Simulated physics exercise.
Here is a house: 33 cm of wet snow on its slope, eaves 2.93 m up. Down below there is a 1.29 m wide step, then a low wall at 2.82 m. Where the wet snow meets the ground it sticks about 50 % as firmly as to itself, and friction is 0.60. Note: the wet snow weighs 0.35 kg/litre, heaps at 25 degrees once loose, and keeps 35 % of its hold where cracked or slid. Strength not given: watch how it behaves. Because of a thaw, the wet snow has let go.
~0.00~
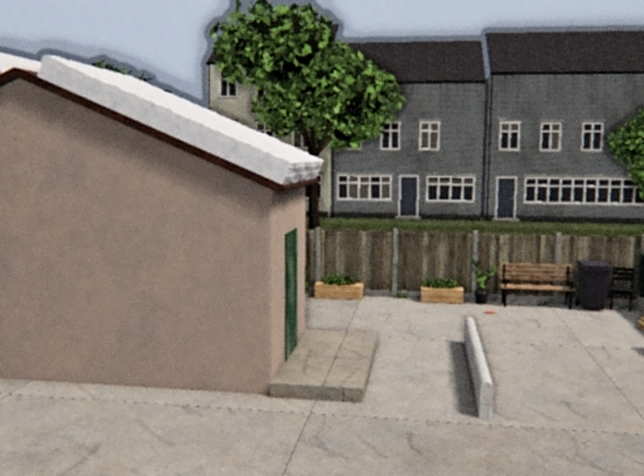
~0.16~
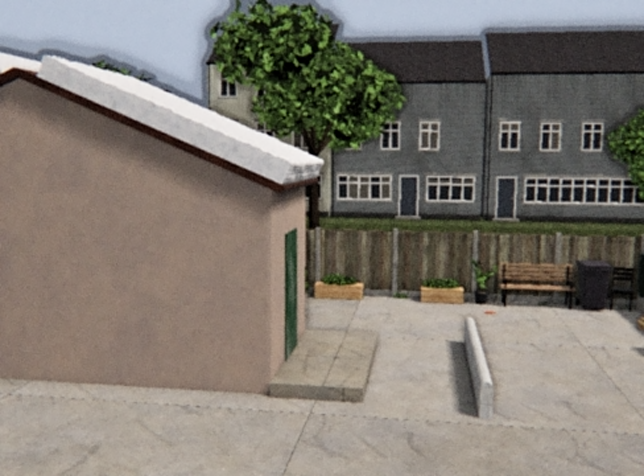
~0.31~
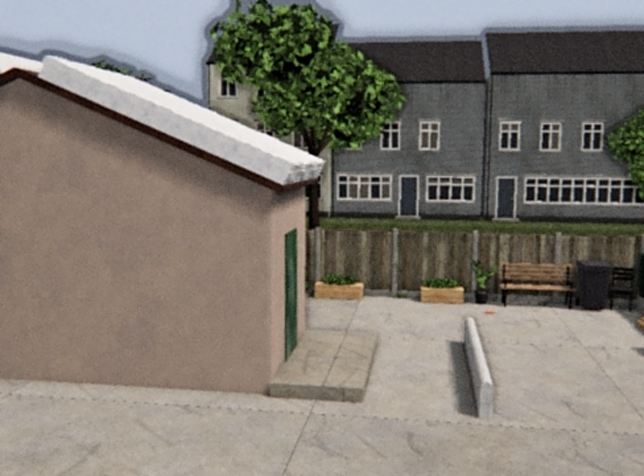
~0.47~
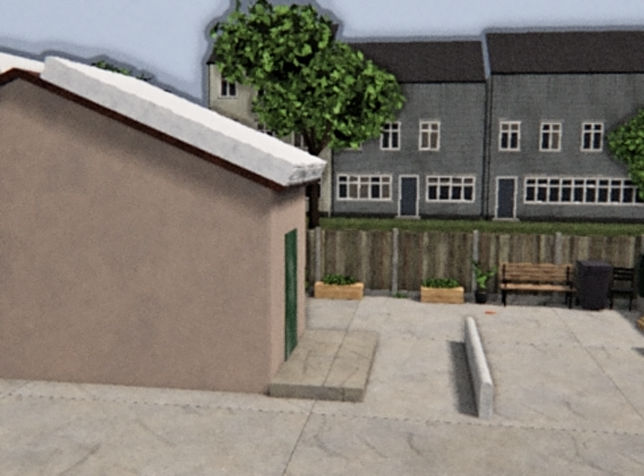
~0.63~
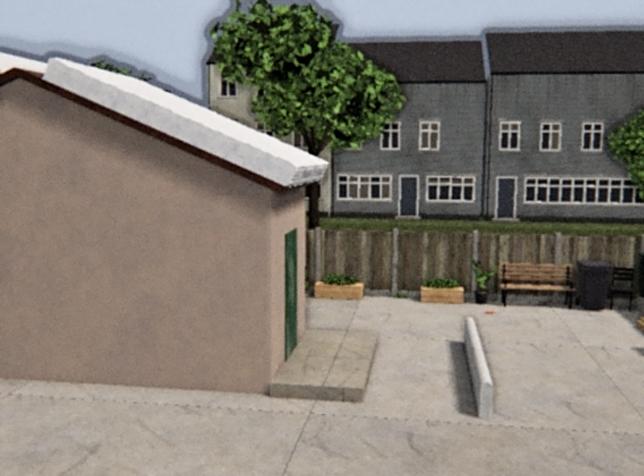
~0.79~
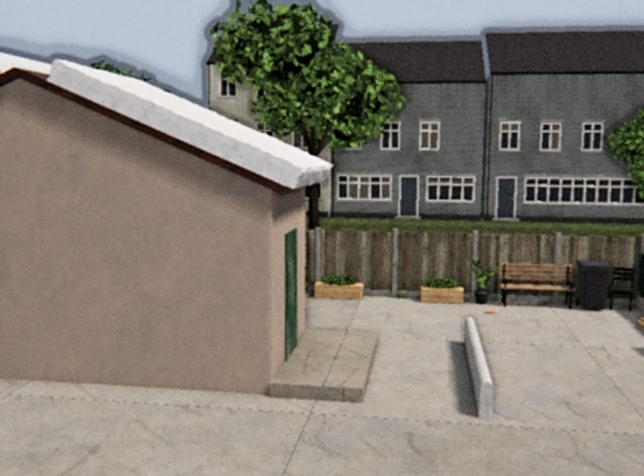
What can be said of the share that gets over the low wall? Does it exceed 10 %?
No.
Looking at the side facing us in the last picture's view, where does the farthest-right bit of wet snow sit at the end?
I'd point to around (483, 370).
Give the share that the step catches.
Something like 16 percent.
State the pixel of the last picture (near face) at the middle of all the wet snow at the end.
It sits close to (406, 382).
After 1.19 s, 97 % is still on the roof and 0 % is past the low wall.
After 1.66 s, 84 % is still on the roof and 0 % is past the low wall.
After 2.13 s, 73 % is still on the roof and 0 % is past the low wall.
After 2.60 s, 51 % is still on the roof and 0 % is past the low wall.
After 5.00 s, at the end, none is still on the roof and 0 % is past the low wall.
